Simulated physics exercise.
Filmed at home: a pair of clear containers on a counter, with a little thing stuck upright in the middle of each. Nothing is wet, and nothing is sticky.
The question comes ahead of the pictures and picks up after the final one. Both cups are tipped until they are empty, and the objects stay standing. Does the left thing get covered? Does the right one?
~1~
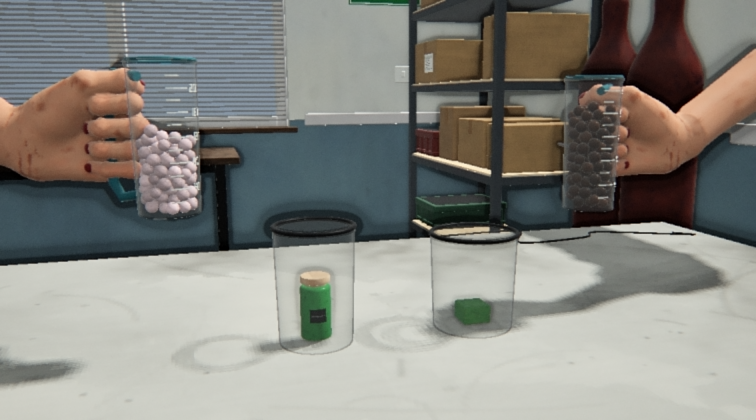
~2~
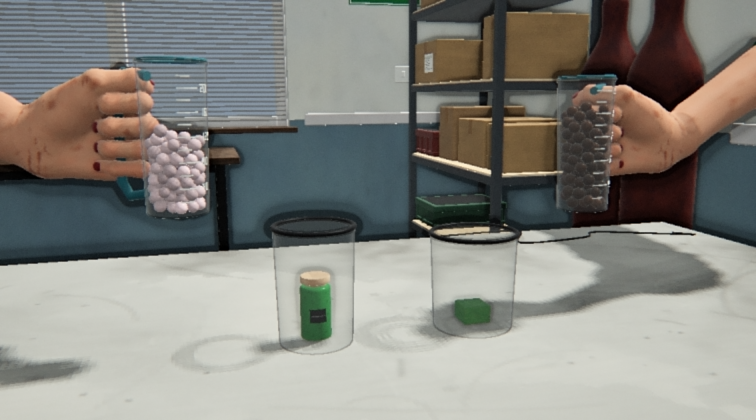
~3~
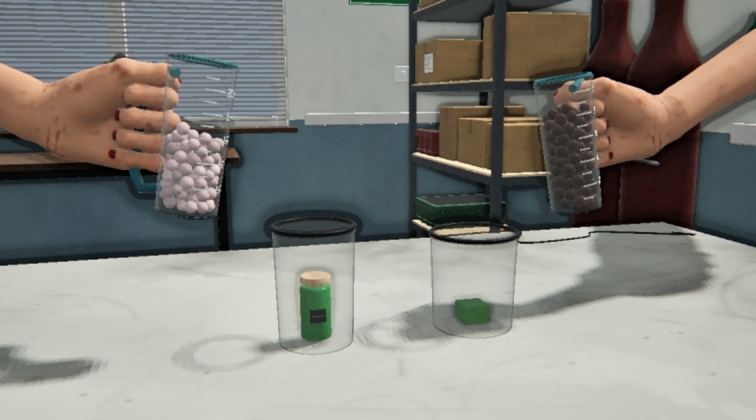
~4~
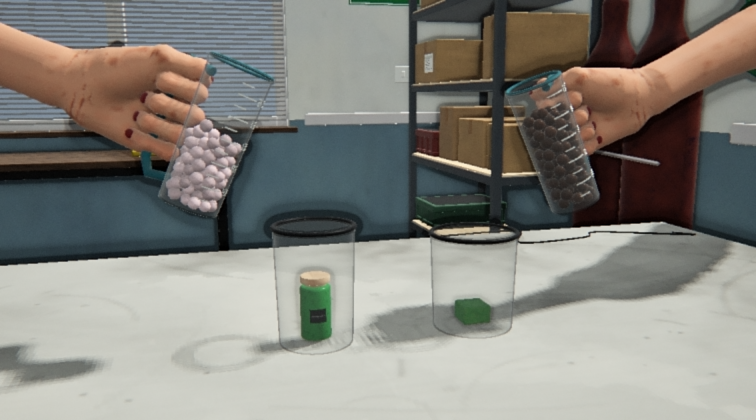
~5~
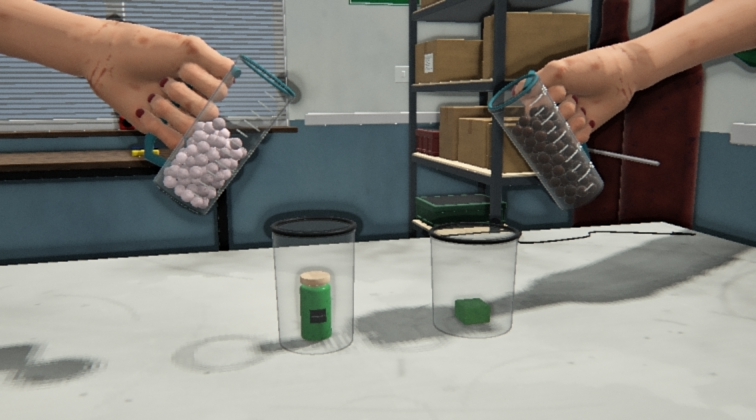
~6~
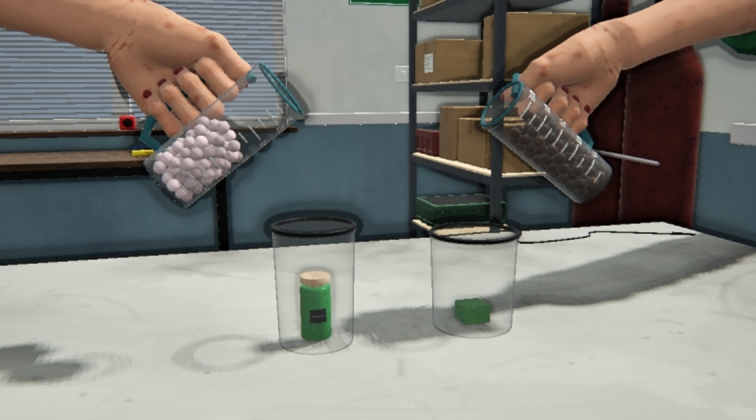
As I see it, left object: I'd bet it gets to poke through; right object: I'd bet it gets tucked away underneath.
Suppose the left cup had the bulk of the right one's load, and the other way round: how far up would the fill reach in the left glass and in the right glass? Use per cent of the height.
I'd say some 65 percent on the left and some 40 on the right.
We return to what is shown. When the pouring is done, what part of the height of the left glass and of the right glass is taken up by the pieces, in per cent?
About 45 on the left and 45 on the right.
Then, 0.28 s after the last picture, left glass empty, all of its cupful still in the cup; right glass empty, all of its cupful still in the cup.
Then, 0.58 s after the last picture, left glass nearly empty, nearly all of its cupful still in the cup; right glass nearly empty, most of its cupful still in the cup.
Then, 0.94 s after the last picture, left glass a third full, none of its cupful still in the cup, one piece on the counter; right glass a third full, a stray few of its cupful still in the cup.
By the end, left glass half full (surface near (315, 286)), one piece on the counter; right glass half full (surface near (473, 279)), nothing beside it; the left thing is still showing; the right thing is covered.
